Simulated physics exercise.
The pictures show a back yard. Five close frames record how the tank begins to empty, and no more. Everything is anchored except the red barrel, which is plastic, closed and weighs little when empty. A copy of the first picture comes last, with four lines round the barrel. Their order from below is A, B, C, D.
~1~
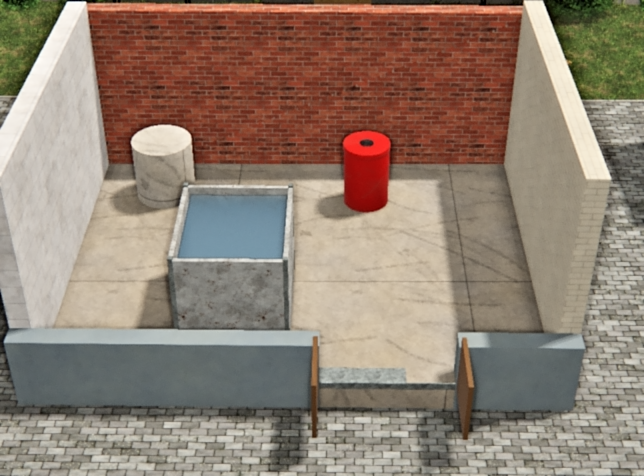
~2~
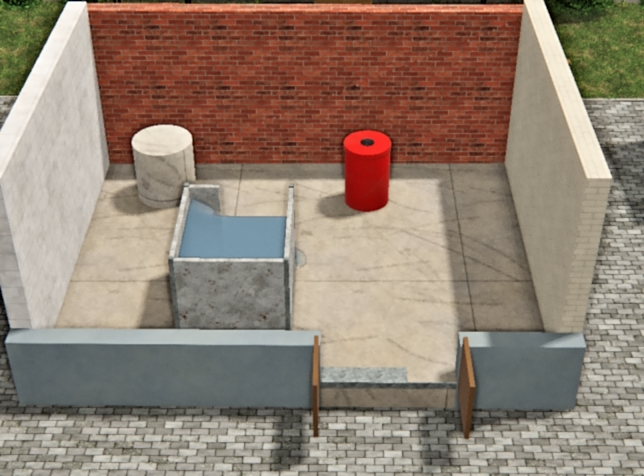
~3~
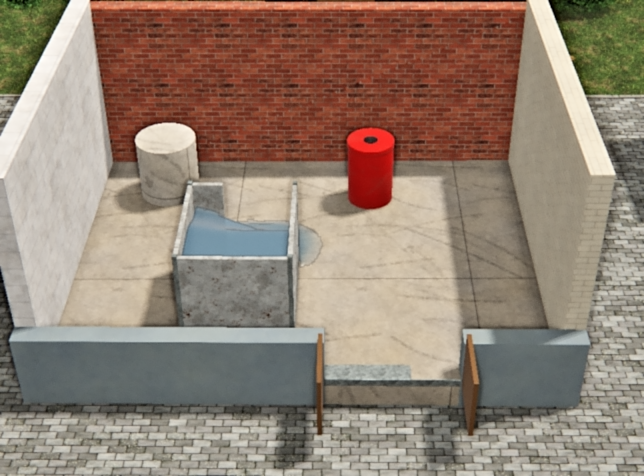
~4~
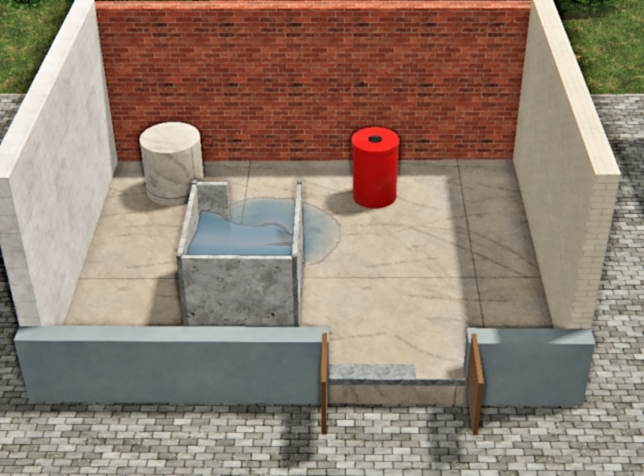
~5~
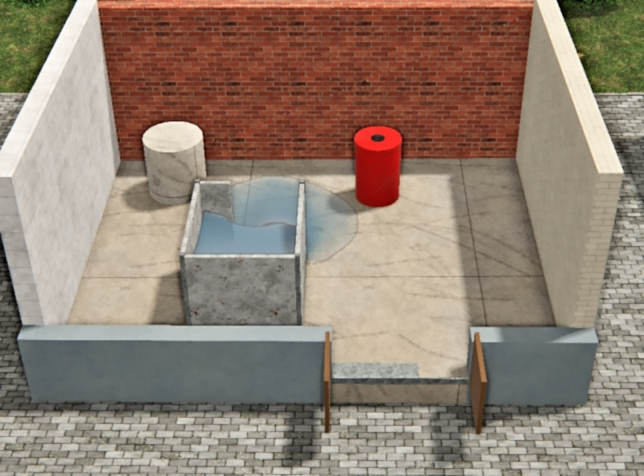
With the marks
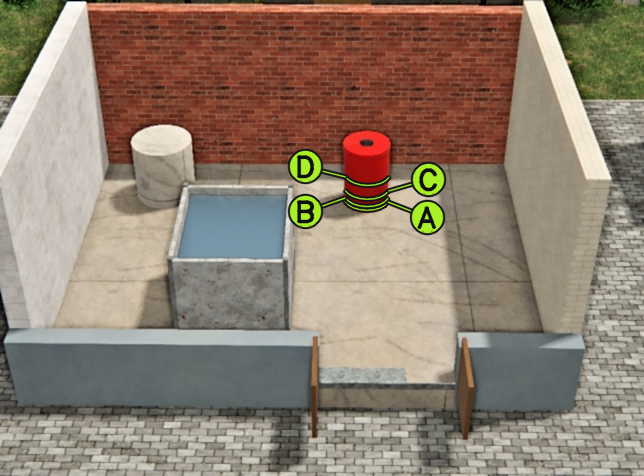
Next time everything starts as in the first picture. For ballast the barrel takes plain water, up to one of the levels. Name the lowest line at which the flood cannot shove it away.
The limit is D.
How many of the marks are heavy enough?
One.
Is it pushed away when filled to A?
Yes, it does.
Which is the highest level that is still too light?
That would be C.
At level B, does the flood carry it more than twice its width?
Yes.
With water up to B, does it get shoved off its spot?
Yes, that goes wrong.
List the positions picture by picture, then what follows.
In the first frame, lid of the red barrel at (368, 143); tank full, its middle at (234, 227); open gate at (388, 335).
In the second frame, water covers 2 % of the ground, mostly out of sight from here.
In the third frame, water covers 5 % of the ground, mostly out of sight from here.
In the fourth frame, 9 % of the ground wet, in view closest to the barrel at (333, 225).
In the fifth frame, lid of the red barrel at (379, 138); 14 % of the ground wet, in view closest to the barrel at (346, 207).
On the marked copy, A at (366, 210); B at (366, 206); C at (367, 199); D at (367, 185); from the bottom up A, B, C, D.
With A, it is pushed about 5 times its own width away.
With B, it is pushed about 5 times its own width away.
With C, it is pushed about its own width away.
With D, it shifts by a finger or two and stays.
